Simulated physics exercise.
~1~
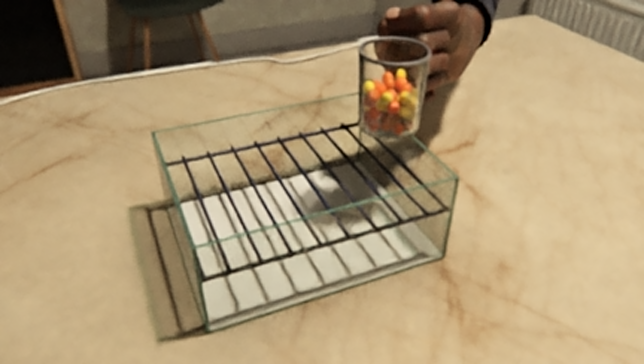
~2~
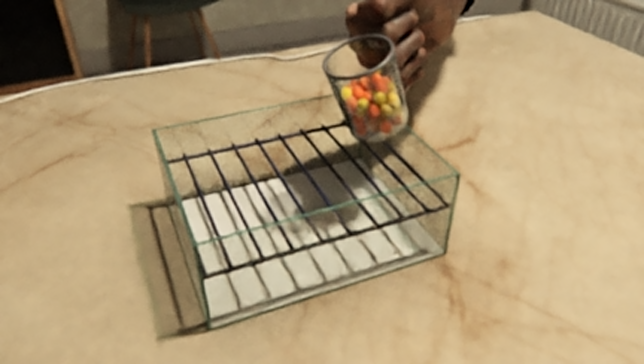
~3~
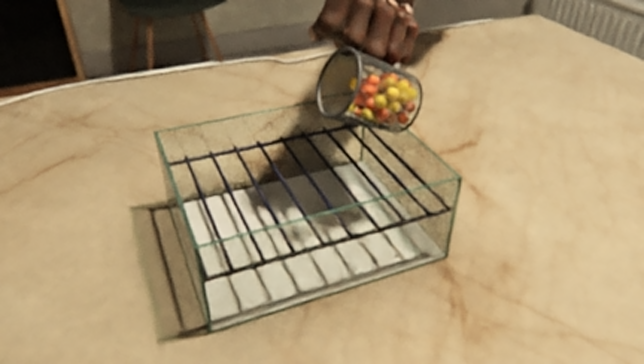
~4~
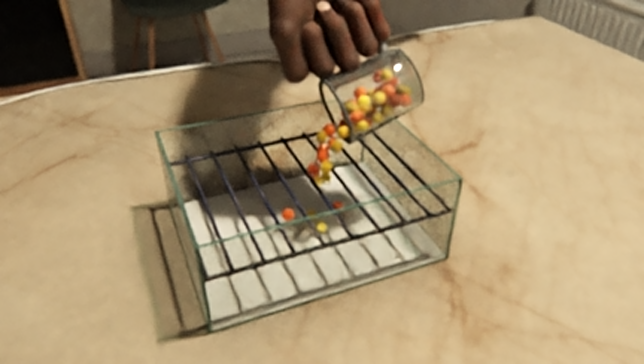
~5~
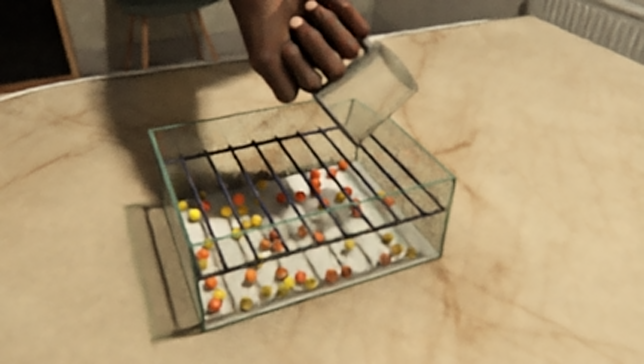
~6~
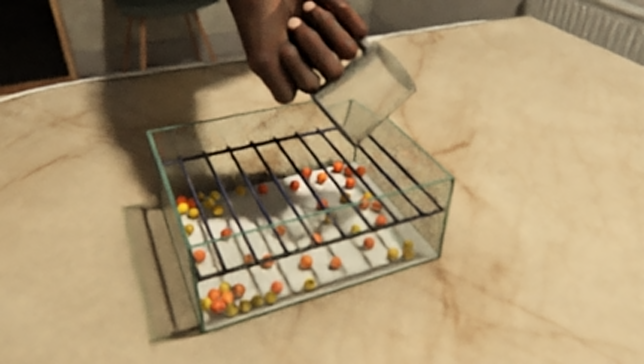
A hand tips orange and yellow pieces from a glass through a rack into a box.
